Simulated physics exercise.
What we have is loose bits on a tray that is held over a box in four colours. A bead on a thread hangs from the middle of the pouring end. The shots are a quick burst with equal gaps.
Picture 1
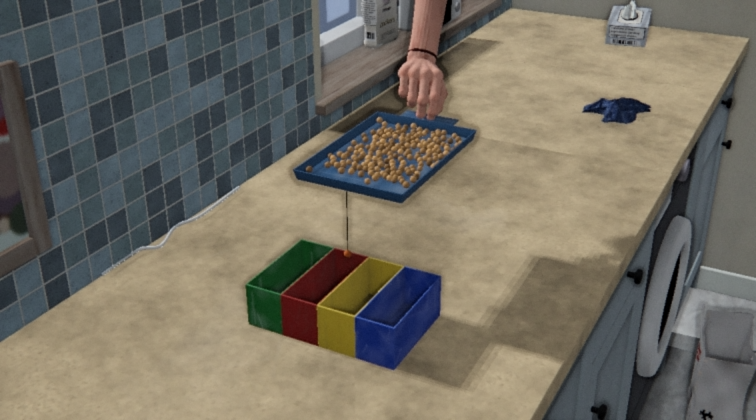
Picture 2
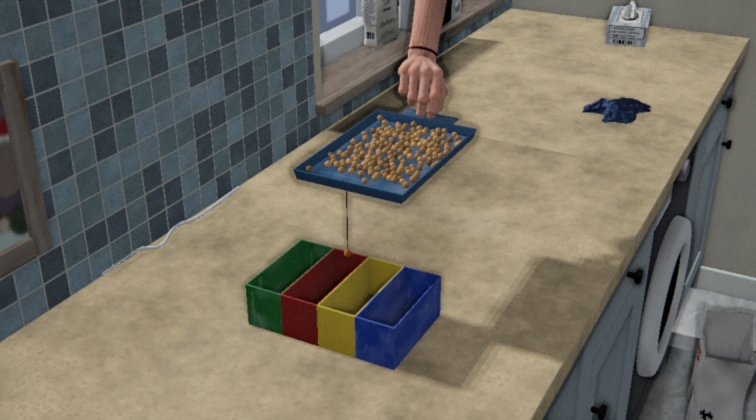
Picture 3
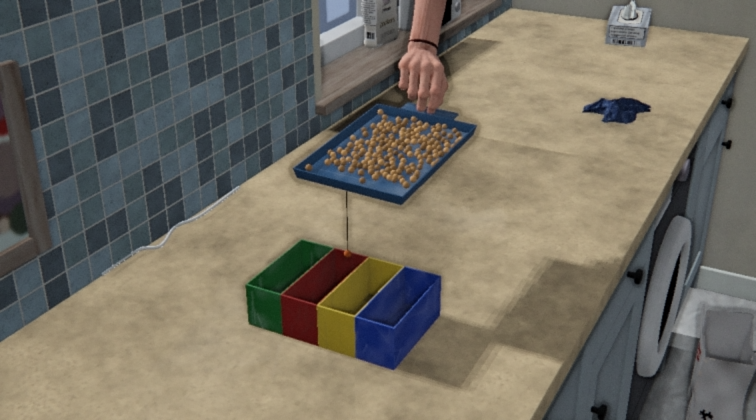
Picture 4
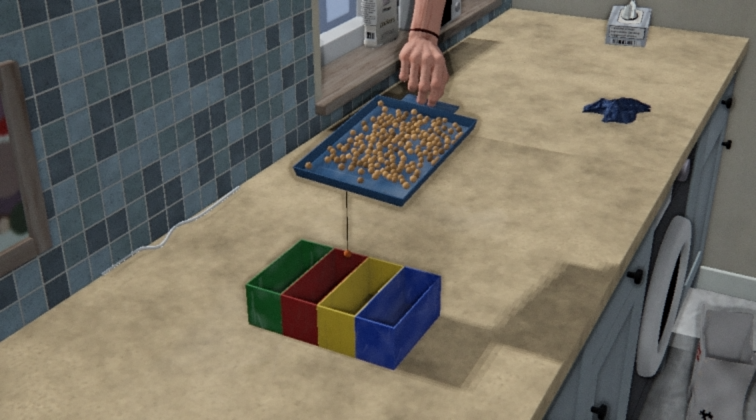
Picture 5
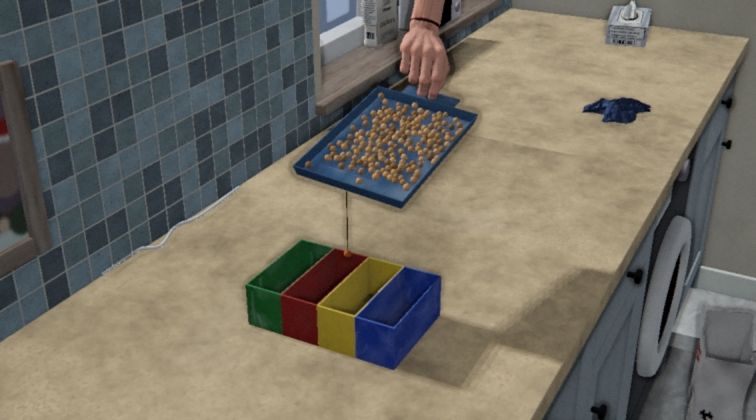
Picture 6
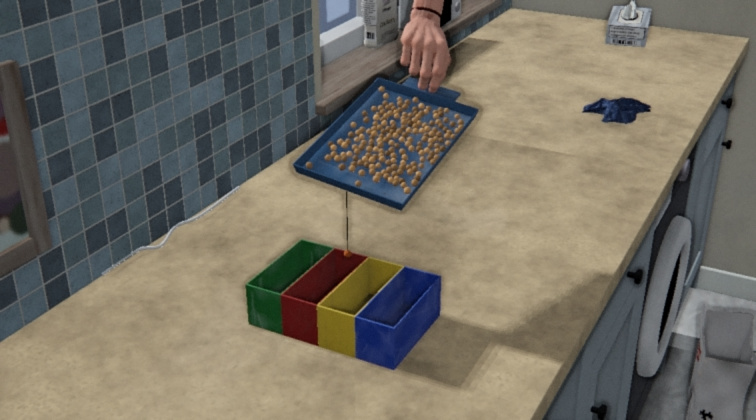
On a worktop beside a blue tiled wall, a hand holds a blue tray of round wooden beads above a green, red, yellow and blue box, then gradually tilts it toward its front right corner as the beads shift slightly.
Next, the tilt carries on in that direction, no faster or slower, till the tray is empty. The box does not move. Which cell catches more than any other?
The blue one ends fullest.
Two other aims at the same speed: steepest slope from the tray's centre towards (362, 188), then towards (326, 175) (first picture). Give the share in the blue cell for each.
In turn 20 and 0 in a hundred.
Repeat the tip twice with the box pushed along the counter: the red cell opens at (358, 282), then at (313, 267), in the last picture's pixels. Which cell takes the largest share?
The first try: The cell in yellow. The second: Blue.
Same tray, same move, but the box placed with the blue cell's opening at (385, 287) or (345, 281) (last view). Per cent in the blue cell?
The first gives 80 %, the second 0 %.
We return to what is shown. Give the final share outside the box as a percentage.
Close to 0 per cent.
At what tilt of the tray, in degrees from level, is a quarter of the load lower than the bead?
At about 70°.
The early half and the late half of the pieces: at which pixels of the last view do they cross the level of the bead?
Early half (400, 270), late half (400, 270).
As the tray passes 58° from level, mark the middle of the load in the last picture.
Around (396, 187).
Shortly afterwards, tray tipped steeply; the bulk on the tray; a little in the blue cell; only a few in the yellow cell; a little falling or outside the box.
Next, tray tipped right over; only a few on the tray; near two thirds in the blue cell; near a quarter in the yellow cell; only a few falling or outside the box.
Some moments later, tray tipped past a quarter turn; near two thirds in the blue cell; near a quarter in the yellow cell; only a few falling or outside the box.
In the end, tray tipped past a quarter turn; near two thirds in the blue cell; near a quarter in the yellow cell; none at all in the red cell; none at all in the green cell; only a few outside the box.
